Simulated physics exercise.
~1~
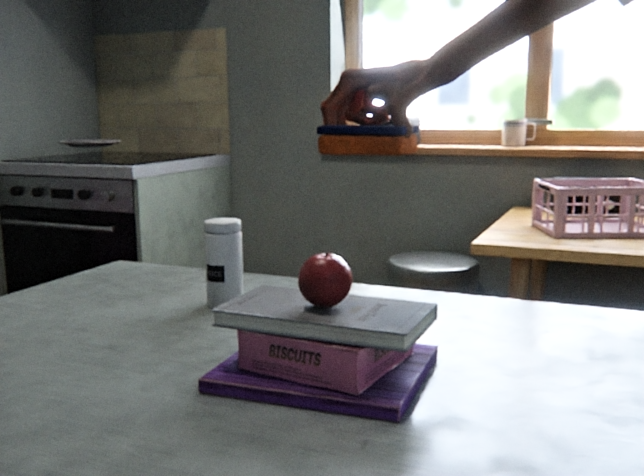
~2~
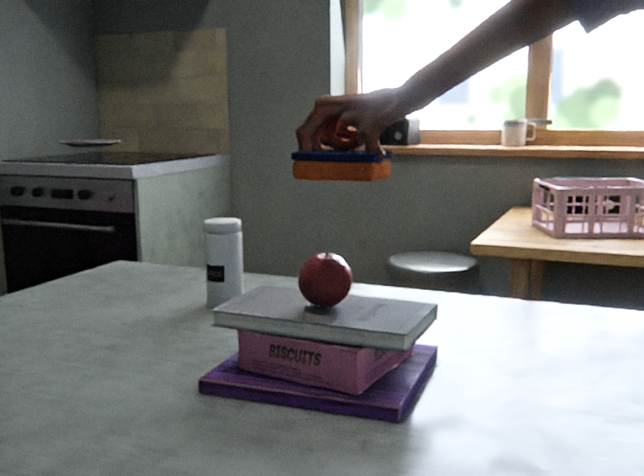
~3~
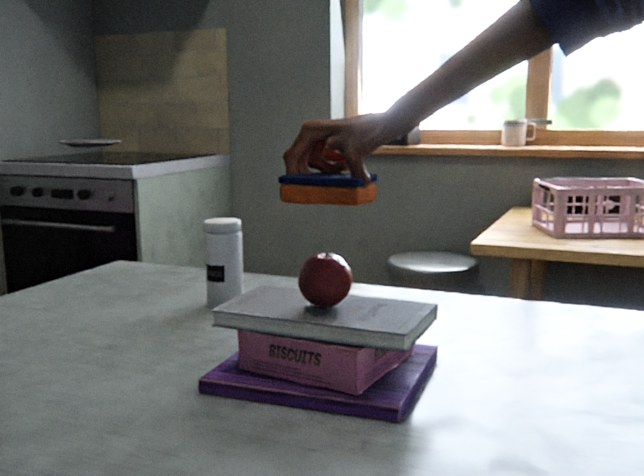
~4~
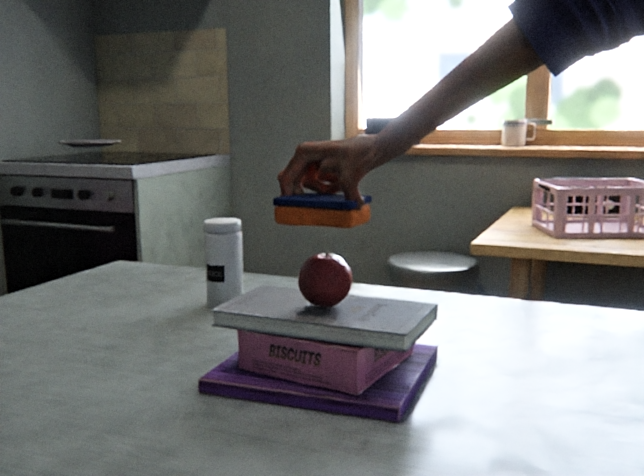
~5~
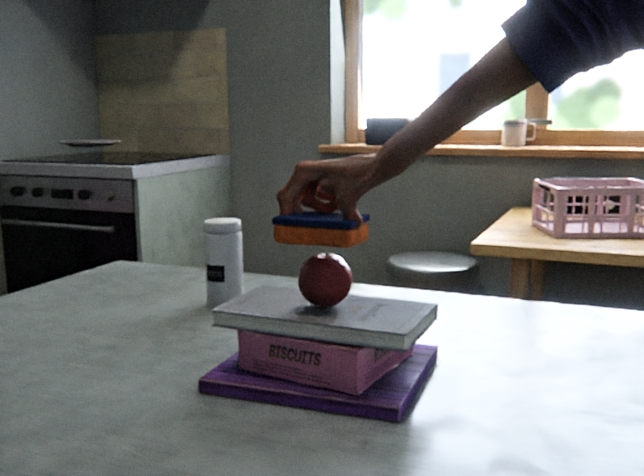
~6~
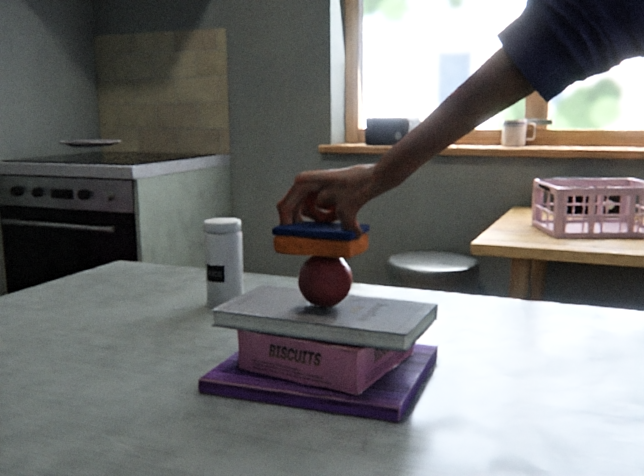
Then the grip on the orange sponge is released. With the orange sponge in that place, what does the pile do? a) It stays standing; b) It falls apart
(b) It falls apart.
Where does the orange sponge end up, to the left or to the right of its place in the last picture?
Well, it travels over to the left.
Then, 0.40 s later than the last frame, orange sponge tilted by 29° near (308, 243).
Then, 0.80 s later than the last frame, orange sponge now fallen.
Then, 2.10 s later than the last frame, nothing new.
When it is over, fallen, orange sponge; the other 5 as before. The pile loses its balance.
